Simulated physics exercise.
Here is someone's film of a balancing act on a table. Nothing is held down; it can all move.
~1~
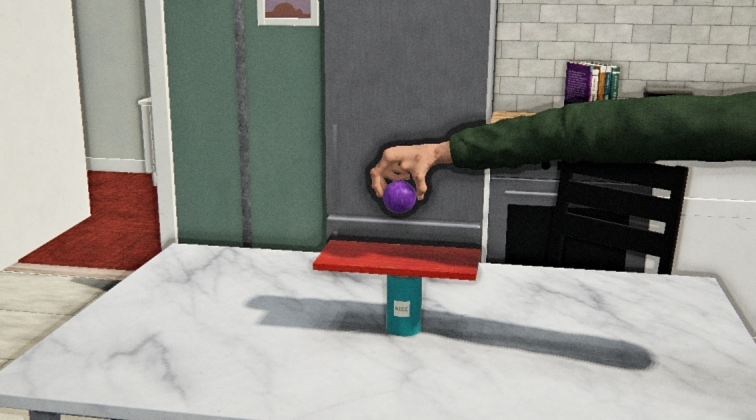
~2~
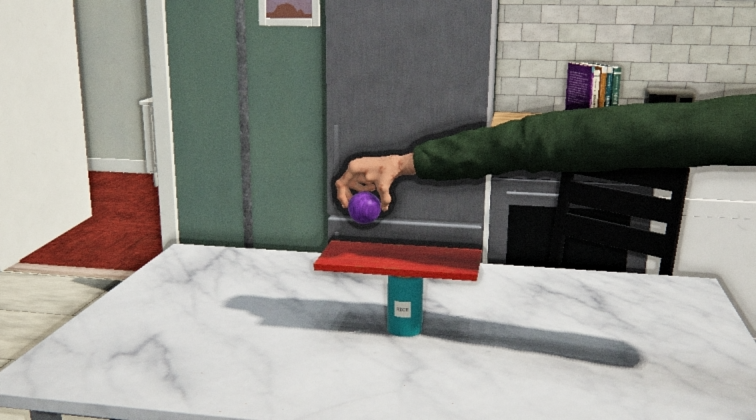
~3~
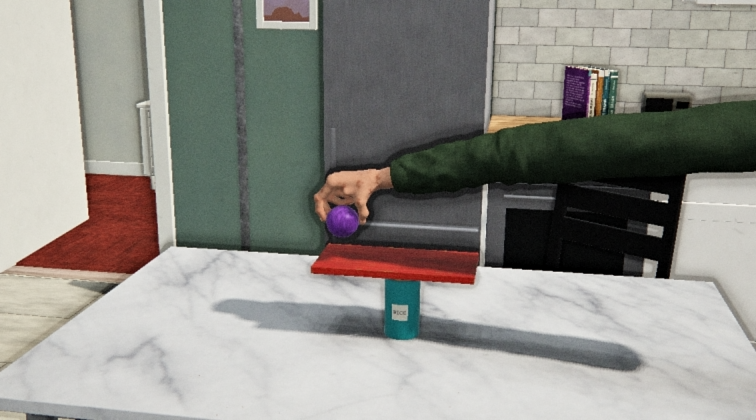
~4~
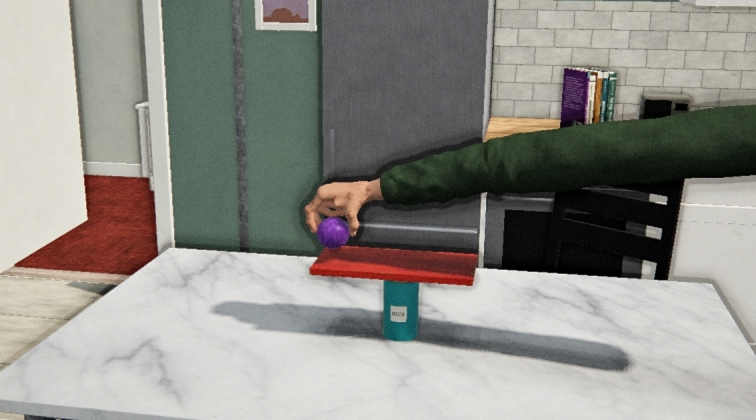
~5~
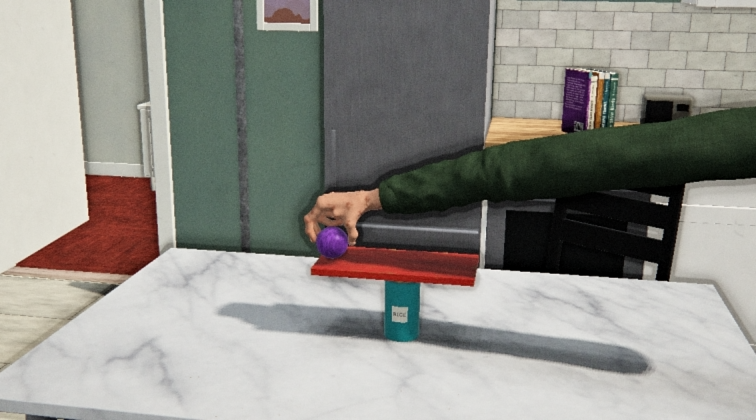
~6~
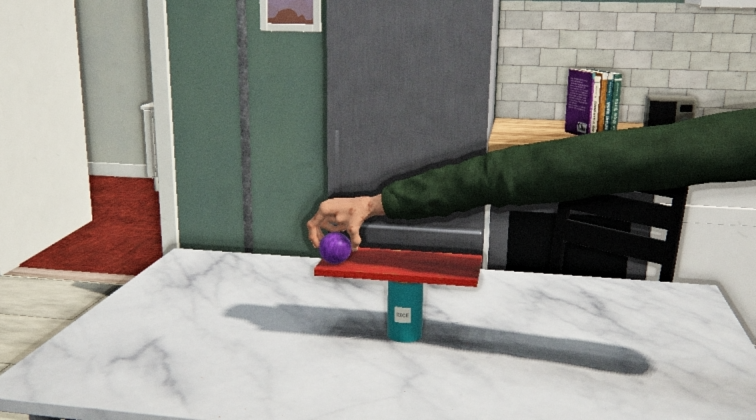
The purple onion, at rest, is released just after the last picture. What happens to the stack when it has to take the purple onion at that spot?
I expect failure here.
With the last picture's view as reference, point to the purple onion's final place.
Look around (262, 323) in the final frame.
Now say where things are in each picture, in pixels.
The first picture shows coming down; purple onion (400, 197); turquoise jar (404, 297).
The second picture shows coming down; purple onion (364, 207); turquoise jar (405, 297).
The third picture shows coming down; purple onion (343, 221); turquoise jar (402, 301).
The fourth picture shows coming down; purple onion (333, 233); turquoise jar (401, 302).
The fifth picture shows coming down; purple onion (332, 242); turquoise jar (402, 302).
The sixth picture shows set down, still held; purple onion (335, 248); turquoise jar (405, 303).
Then, 0.40 s past the last view, purple onion now fallen; red board rocked 31° from its first pose.
Then, 0.50 s past the last view, red board rocked 52° from its first pose.
Then, 0.70 s past the last view, red board now fallen.
Then, 0.90 s past the last view, things are still on the move.
Finally, fallen, purple onion and red board; turquoise jar still in place. Final places as the last picture's camera would see them, purple onion near (262, 323). The stack comes apart.
